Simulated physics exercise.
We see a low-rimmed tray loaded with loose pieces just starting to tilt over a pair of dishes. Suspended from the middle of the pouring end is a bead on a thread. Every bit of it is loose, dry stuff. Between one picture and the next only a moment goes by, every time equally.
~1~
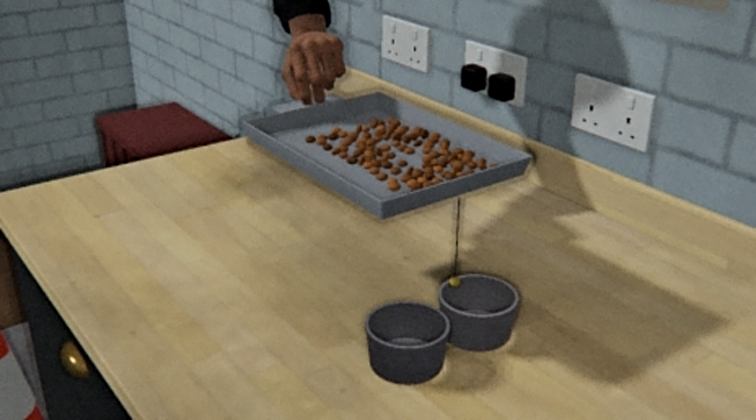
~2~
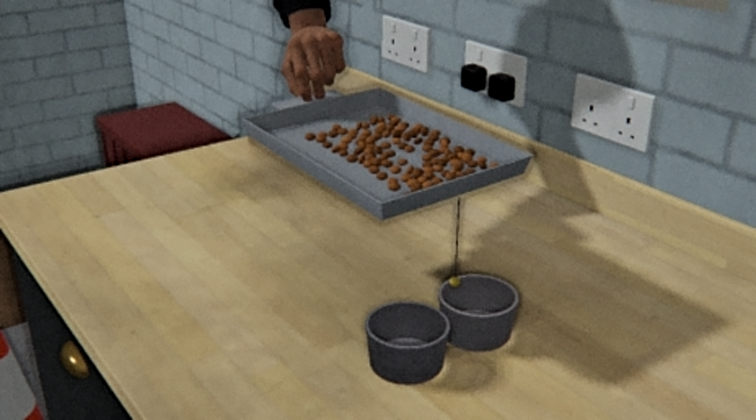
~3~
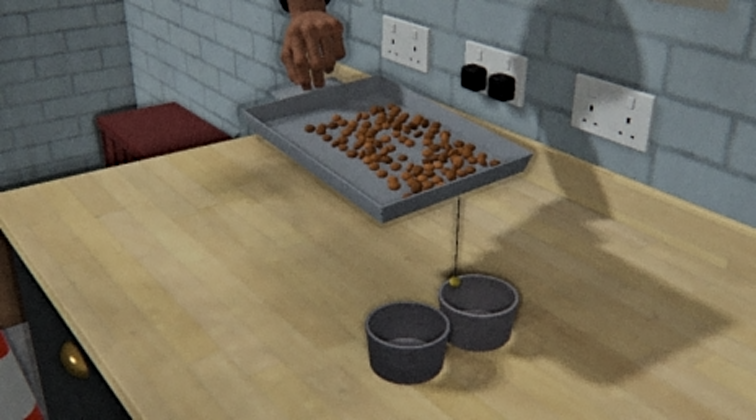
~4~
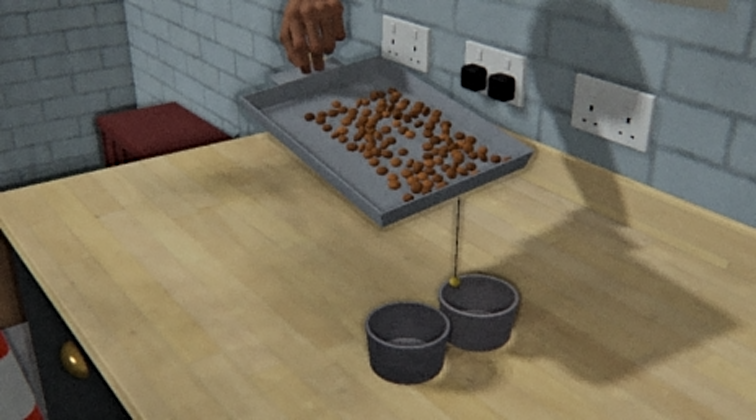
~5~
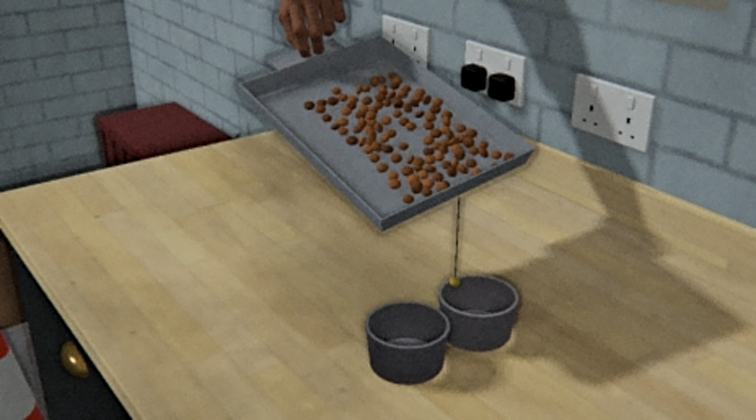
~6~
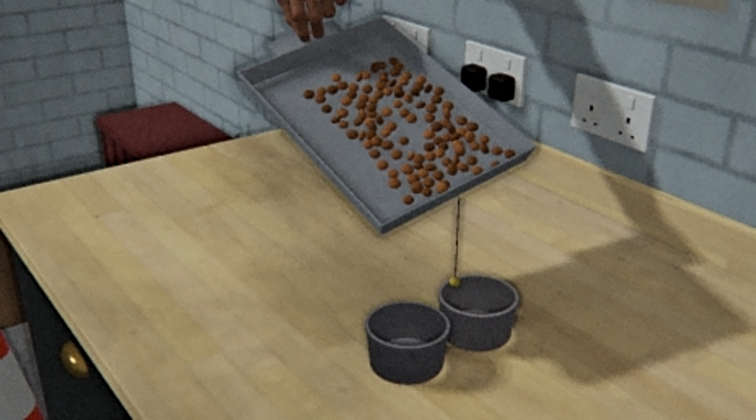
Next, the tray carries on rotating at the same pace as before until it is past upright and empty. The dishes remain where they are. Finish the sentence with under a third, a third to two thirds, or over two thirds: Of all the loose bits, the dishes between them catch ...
Of all the loose bits, the dishes between them catch over two thirds.
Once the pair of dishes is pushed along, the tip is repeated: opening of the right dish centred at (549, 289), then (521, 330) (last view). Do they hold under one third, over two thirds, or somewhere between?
Case one, under a third; case two, under a third.
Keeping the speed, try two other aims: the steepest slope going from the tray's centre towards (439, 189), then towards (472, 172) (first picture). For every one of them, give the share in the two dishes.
The share is 30 per cent in the first and 10 per cent in the second.
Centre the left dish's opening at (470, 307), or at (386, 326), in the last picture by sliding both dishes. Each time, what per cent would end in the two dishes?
I'd say about 0 percent, followed by about 90 percent.
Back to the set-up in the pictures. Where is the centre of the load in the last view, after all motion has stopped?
The centre ends up roughly at (401, 353).
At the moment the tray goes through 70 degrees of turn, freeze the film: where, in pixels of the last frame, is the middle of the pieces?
Near (404, 212).
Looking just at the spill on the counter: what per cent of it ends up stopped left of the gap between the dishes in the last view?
Close to 90 per cent of the spill, I think.
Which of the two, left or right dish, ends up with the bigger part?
Answer: The leftmost one.
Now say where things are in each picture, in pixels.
Corners of the pouring end near (382, 198) and (525, 155), level; middle of the load near (410, 151), bits of cat kibble; left dish near (432, 359); right dish near (504, 327); bead on its thread near (455, 282), in the first picture.
Corners of the pouring end near (382, 200) and (525, 155), level; middle of the load near (410, 149), in the second picture.
Corners of the pouring end near (383, 203) and (526, 153), tipped barely, lowest at the left corner; middle of the load near (410, 143), in the third picture.
Corners of the pouring end near (383, 209) and (527, 150), tipped a little, lowest at the left corner; middle of the load near (410, 135), in the fourth picture.
Corners of the pouring end near (383, 214) and (528, 147), tipped clearly, lowest at the left corner; middle of the load near (411, 127), in the fifth picture.
Corners of the pouring end near (383, 219) and (529, 145), tipped clearly, lowest at the left corner; middle of the load near (412, 119); left dish near (432, 359); right dish near (504, 327), in the sixth picture.
Shortly afterwards, tray tipped steeply; all but a few on the tray; only a few in the left dish; a little in the air.
Next, tray tipped past a quarter turn; only a few on the tray; the bulk in the left dish; near a quarter outside both; a little in the air.
Some moments later, tray tipped past a quarter turn; the bulk in the left dish; near a quarter outside both.
In the end, tray tipped past a quarter turn; the bulk in the left dish; none at all in the right dish; near a quarter outside both.
